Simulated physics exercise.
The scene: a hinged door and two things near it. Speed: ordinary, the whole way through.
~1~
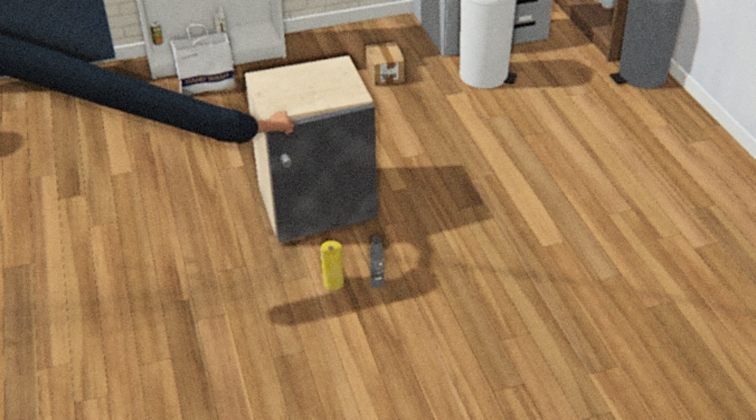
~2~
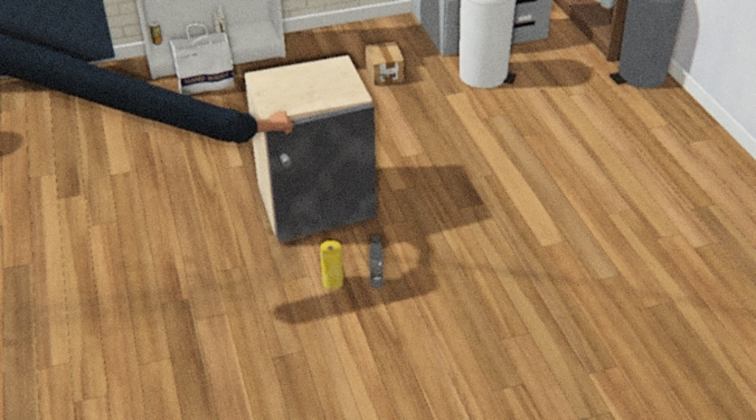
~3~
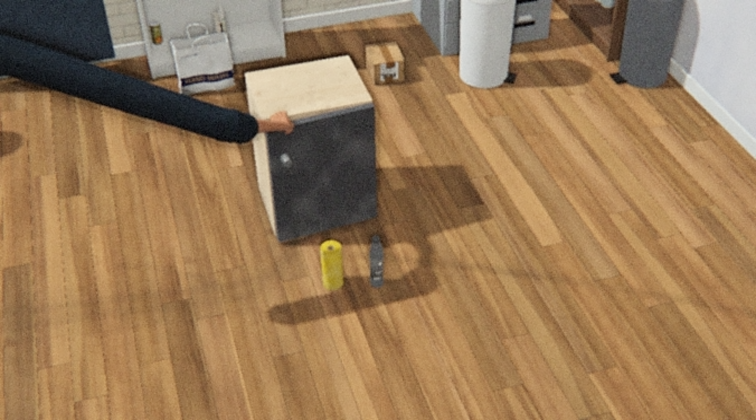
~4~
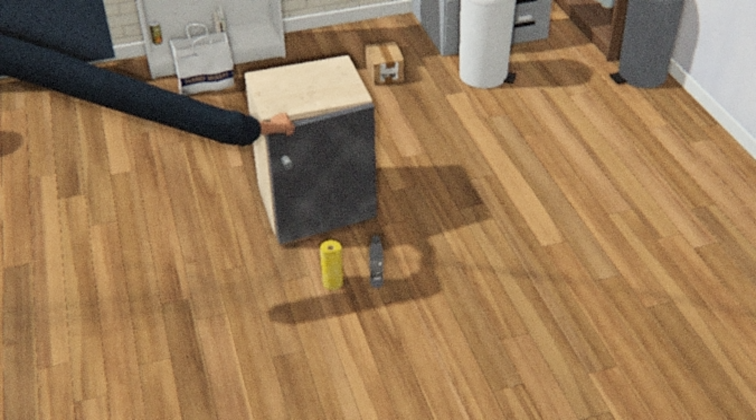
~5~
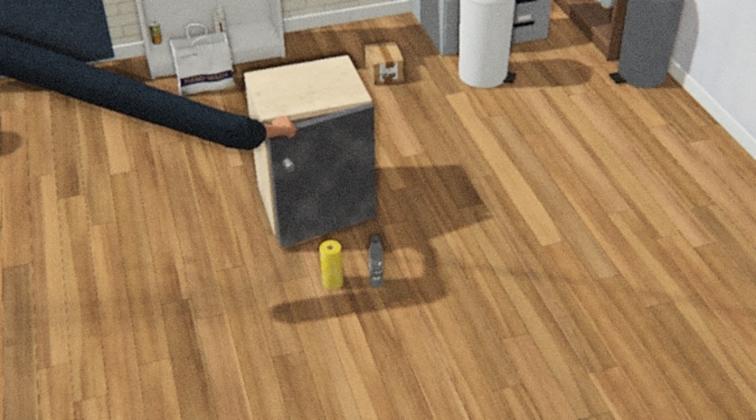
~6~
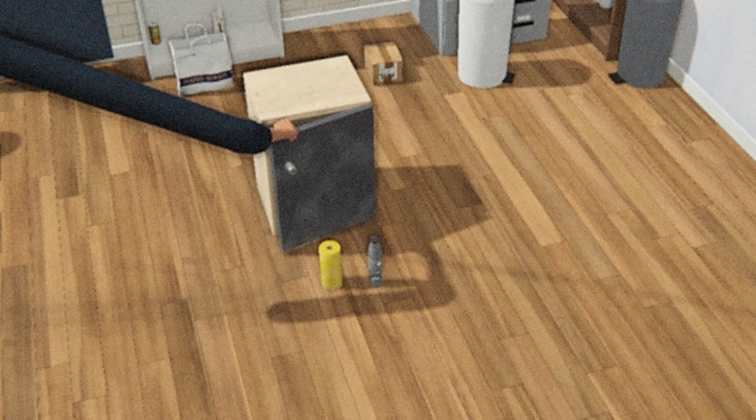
The footage shows a hand at the end of a long dark sleeve holding the grey door of a small wooden cabinet, then pulling it slightly open, while a yellow roll and a grey bottle stand on the floor in front.
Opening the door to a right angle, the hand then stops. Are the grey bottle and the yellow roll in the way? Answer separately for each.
In the end the grey bottle is pushed along; the yellow roll is pushed along.
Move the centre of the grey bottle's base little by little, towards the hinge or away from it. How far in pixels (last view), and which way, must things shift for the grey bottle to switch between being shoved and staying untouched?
You'd need to go down by close to 20 pixels.
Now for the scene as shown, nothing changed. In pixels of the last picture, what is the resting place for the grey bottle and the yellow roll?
The first finishes at (411, 259), while the second finishes at (403, 281).
Then, 1.14 s past the last view, door 63° open; grey bottle at rest near (376, 261); yellow roll travelled well along near (366, 276).
Then, 1.44 s past the last view, door 76° open; grey bottle travelled about its own width near (388, 261); yellow roll travelled well along near (391, 280).
Finally, the grey bottle gets knocked, near (411, 259); the yellow roll gets knocked, near (403, 281).
